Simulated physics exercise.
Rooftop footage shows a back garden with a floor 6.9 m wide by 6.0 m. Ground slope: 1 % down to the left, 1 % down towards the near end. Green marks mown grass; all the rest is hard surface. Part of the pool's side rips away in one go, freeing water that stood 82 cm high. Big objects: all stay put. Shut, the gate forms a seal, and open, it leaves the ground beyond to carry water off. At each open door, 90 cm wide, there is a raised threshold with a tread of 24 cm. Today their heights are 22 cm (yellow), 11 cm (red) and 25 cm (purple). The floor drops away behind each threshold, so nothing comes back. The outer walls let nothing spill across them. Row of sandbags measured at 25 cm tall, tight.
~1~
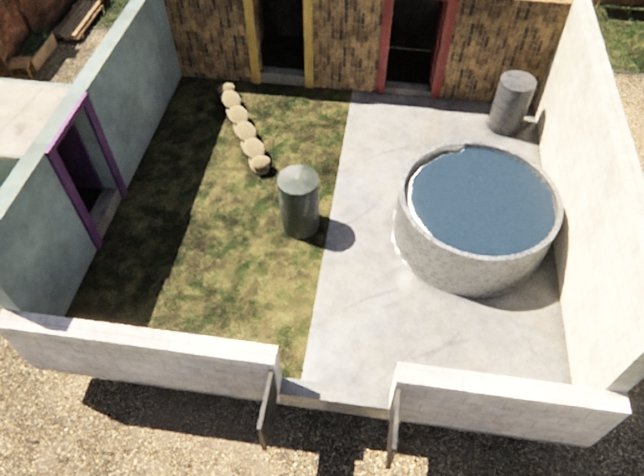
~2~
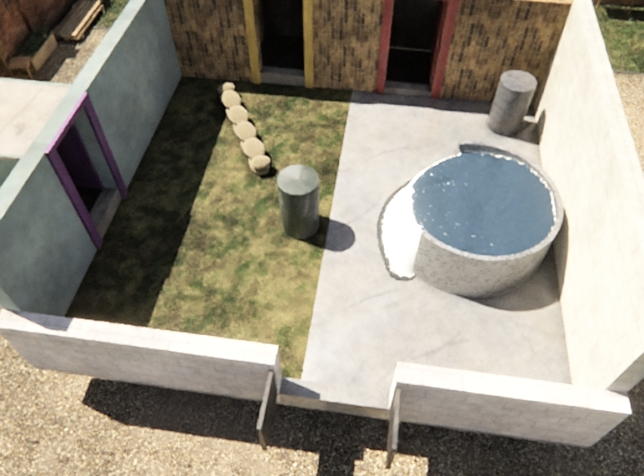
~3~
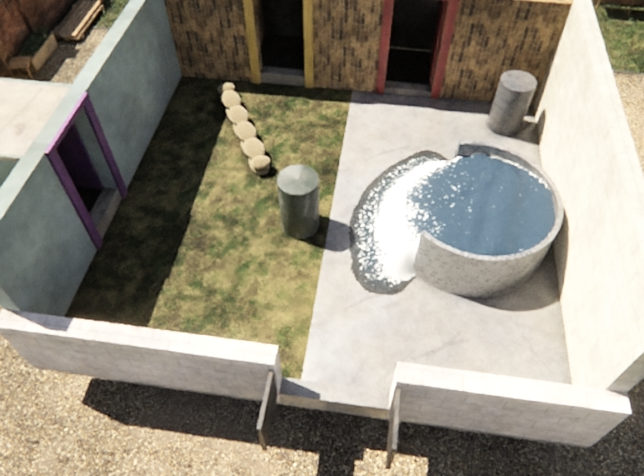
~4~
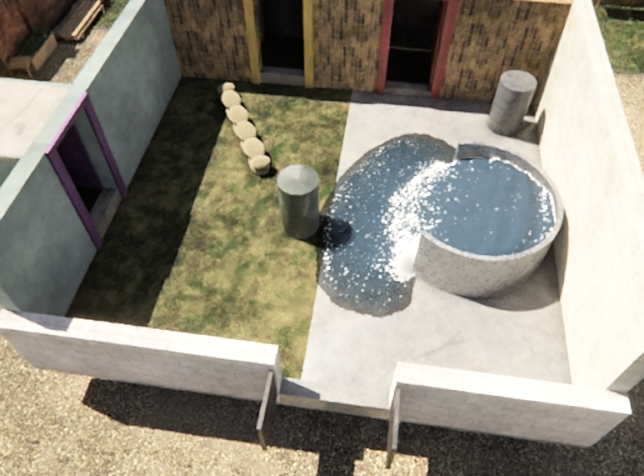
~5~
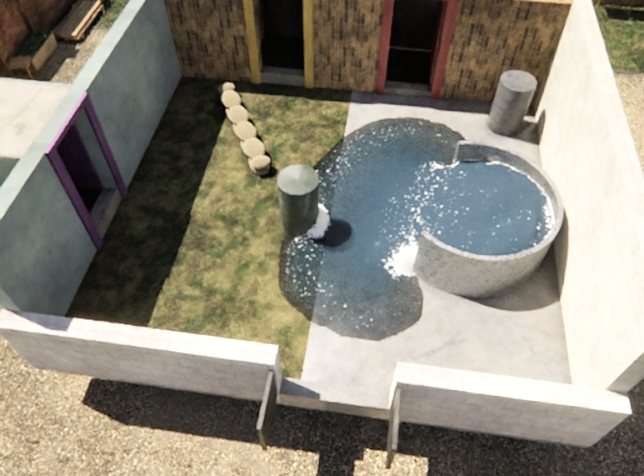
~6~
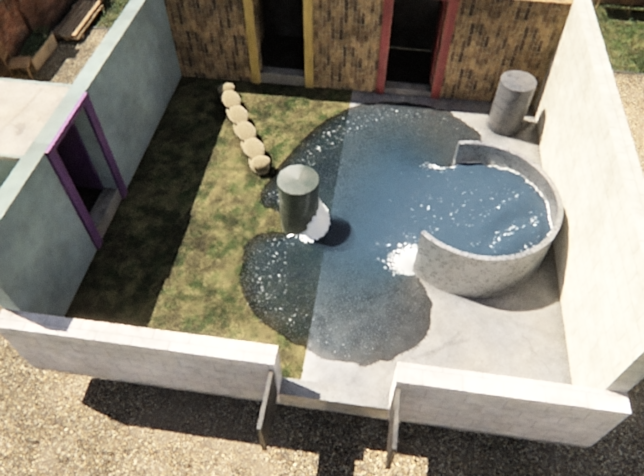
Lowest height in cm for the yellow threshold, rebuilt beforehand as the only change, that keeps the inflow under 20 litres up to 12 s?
26 cm.
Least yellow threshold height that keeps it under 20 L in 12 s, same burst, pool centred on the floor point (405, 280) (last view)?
Roughly 12.0 cm is needed.
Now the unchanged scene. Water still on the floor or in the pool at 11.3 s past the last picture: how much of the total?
Roughly 88 percent of the water remains.
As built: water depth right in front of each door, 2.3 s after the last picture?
Lab note, cm: Yellow 30; red 5; purple 15.
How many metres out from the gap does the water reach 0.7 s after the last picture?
Roughly 4.0 m.
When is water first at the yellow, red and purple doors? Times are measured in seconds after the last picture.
Yellow: 0.7 s; red: 0.1 s; purple: 2.0 s.
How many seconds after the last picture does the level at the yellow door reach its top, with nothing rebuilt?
Roughly at 1.8 s.
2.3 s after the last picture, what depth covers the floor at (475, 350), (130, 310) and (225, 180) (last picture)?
In order: Around 0, 10 and 4 cm.
Then, 0.7 s after the last picture water covers 50 % of the floor, deepest (42 cm) near (327, 228); 7 cm at the yellow door, 0 litres in over its 22 cm threshold.
Then, 2.3 s after the last picture water covers 75 % of the floor, deepest (36 cm) near (182, 78); 30 cm at the yellow door, 24 litres in over its 22 cm threshold.
Then, 11.3 s after the last picture water covers 95 % of the floor, deepest (12 cm) near (52, 345); 4 cm at the yellow door, 39 litres in over its 22 cm threshold.
At the yellow door as built, the water peaked near 35 cm, 1.9 s after the last picture.
Run again over the same 12 s with other heights there, 36 litres in over 22.5 cm, 8 litres over 30 cm. The limit of 20 litres is kept from about 26 cm up.
